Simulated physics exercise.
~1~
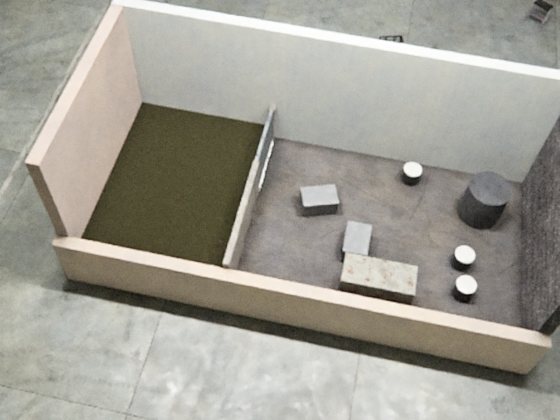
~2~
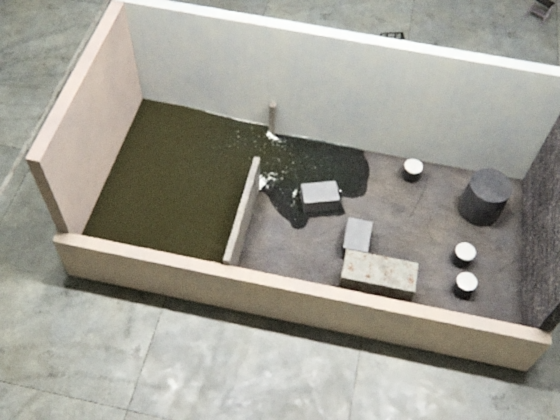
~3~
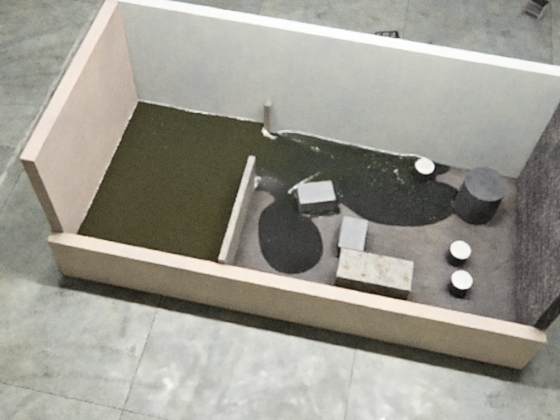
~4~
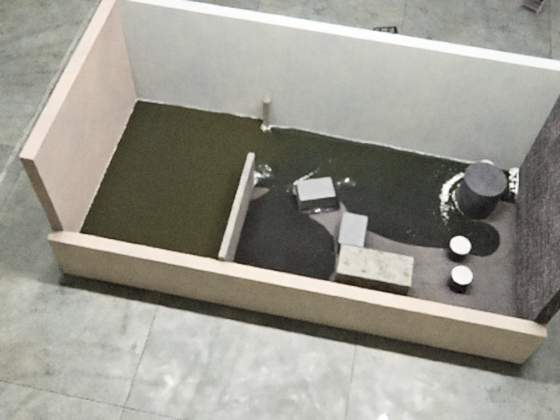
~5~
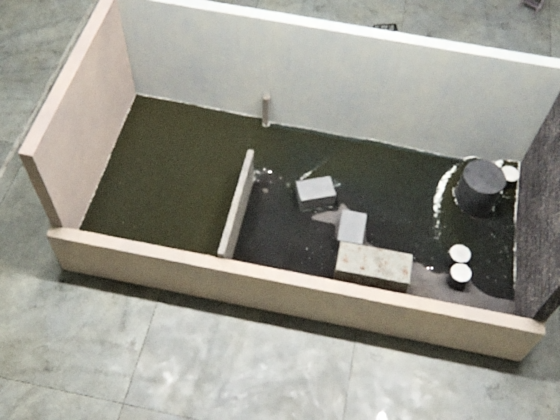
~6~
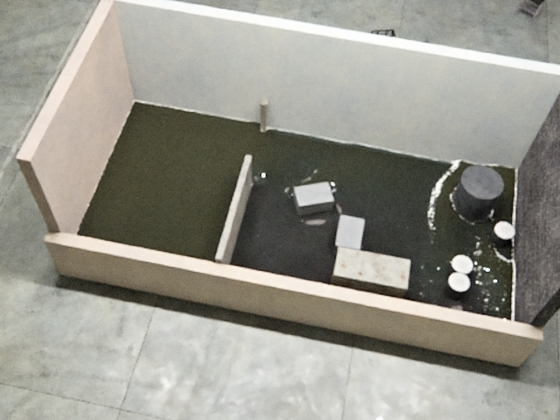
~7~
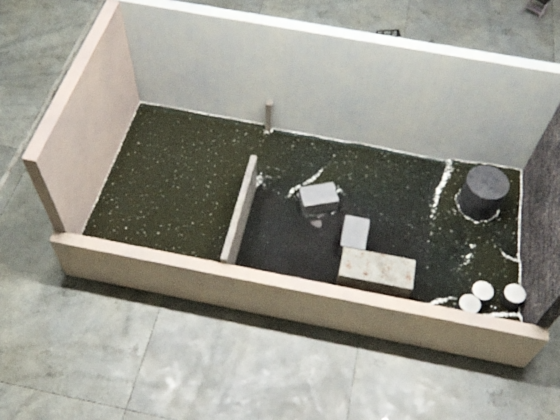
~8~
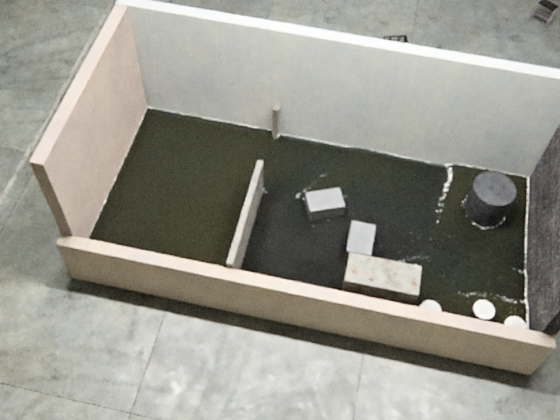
Two adjoining walled rooms, dark water spreading from left to right around grey blocks, three small white-topped cylinders drifting to the near wall.
